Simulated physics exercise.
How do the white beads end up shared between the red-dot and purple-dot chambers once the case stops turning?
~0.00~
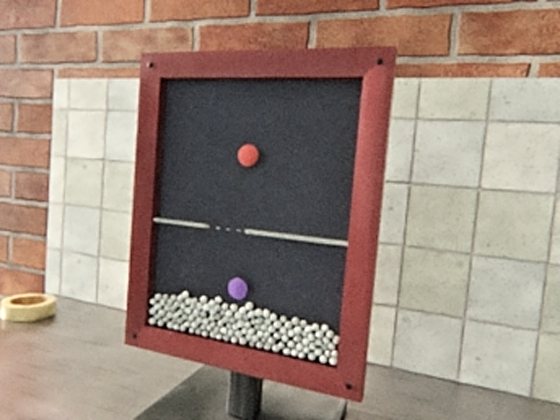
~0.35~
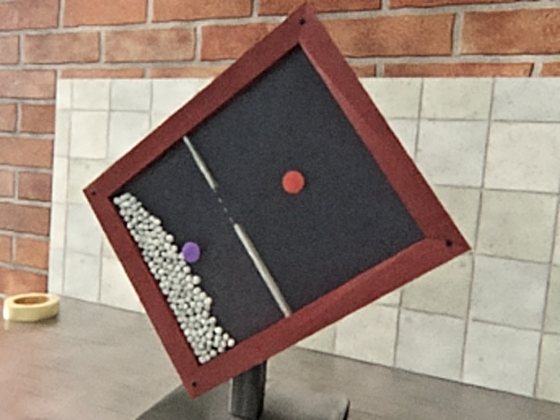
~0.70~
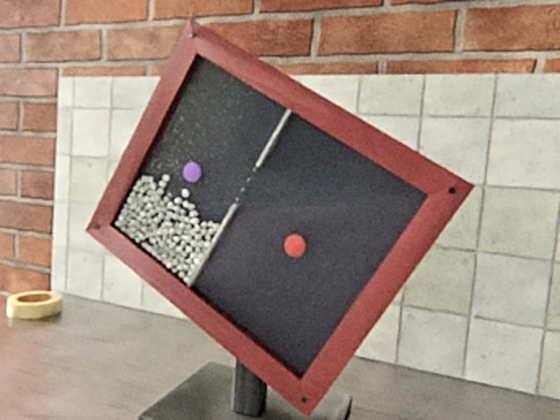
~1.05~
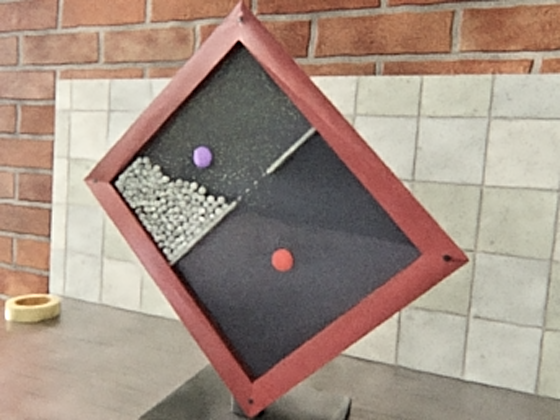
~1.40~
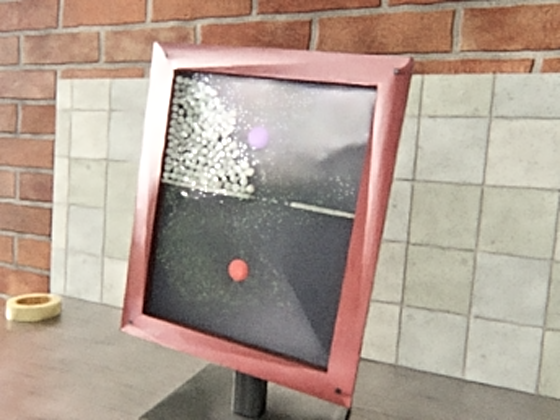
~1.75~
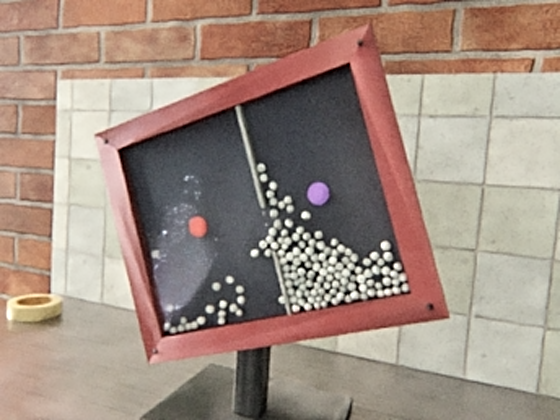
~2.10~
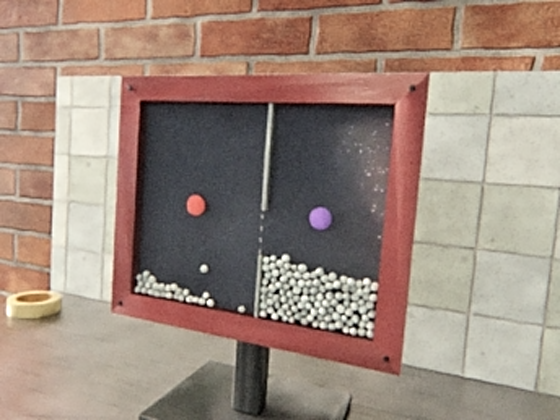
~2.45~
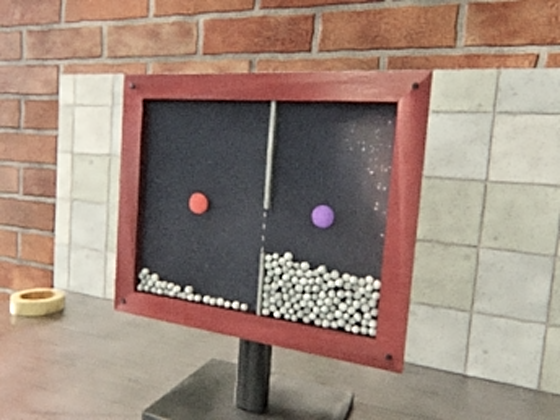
Most of the beads settle in the purple-dot chamber on the right, while a smaller part of them lies in the red-dot chamber on the left.
